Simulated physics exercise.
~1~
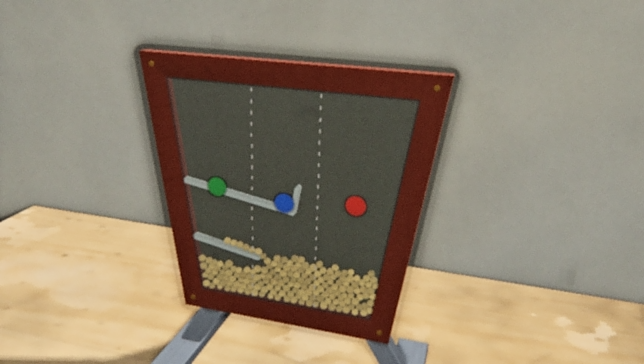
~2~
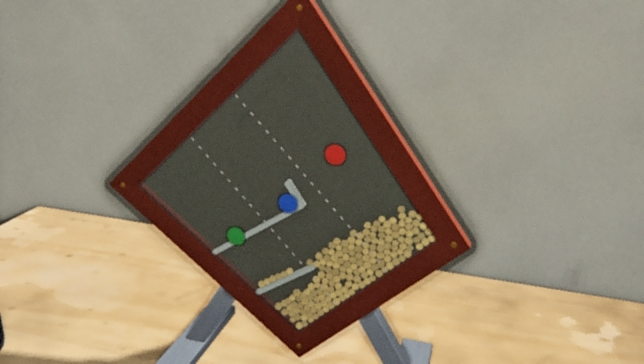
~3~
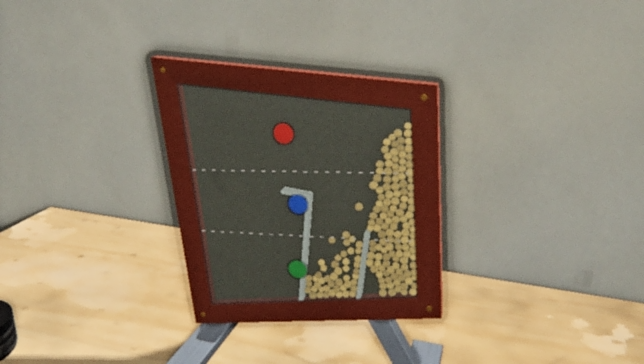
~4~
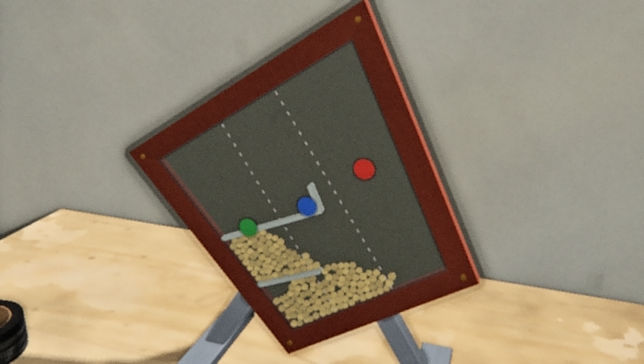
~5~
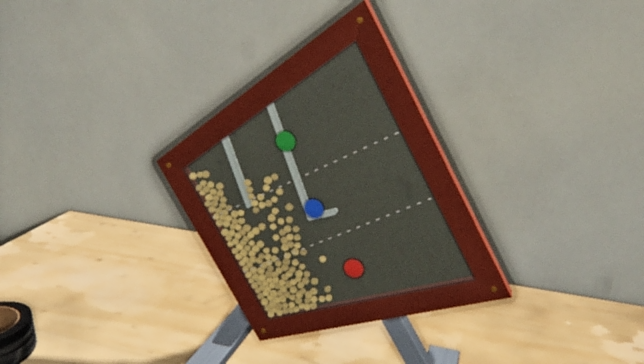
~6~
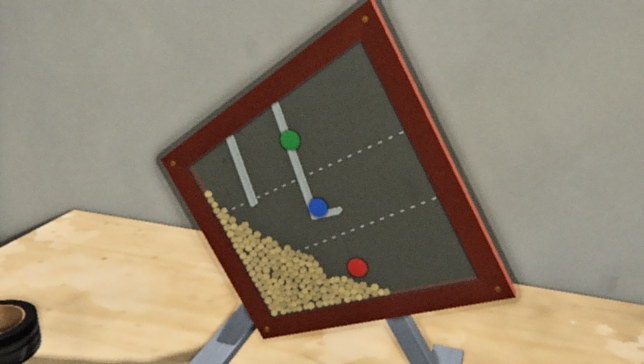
A flat, red-framed case of pale beans stands on a wooden table, the beans lying along its bottom below green, blue and red dots. It turns anticlockwise, and the beans slide toward the lower right until the case has gone just past a quarter turn and they are heaped steeply up the right side. Then it swings back clockwise, and many beans gather at the lower left beneath the slanting bars. It carries on past its starting position, spilling them down the left side. Finally the tilted case holds still as the beans settle in a sloping pile, reaching under the red dot.
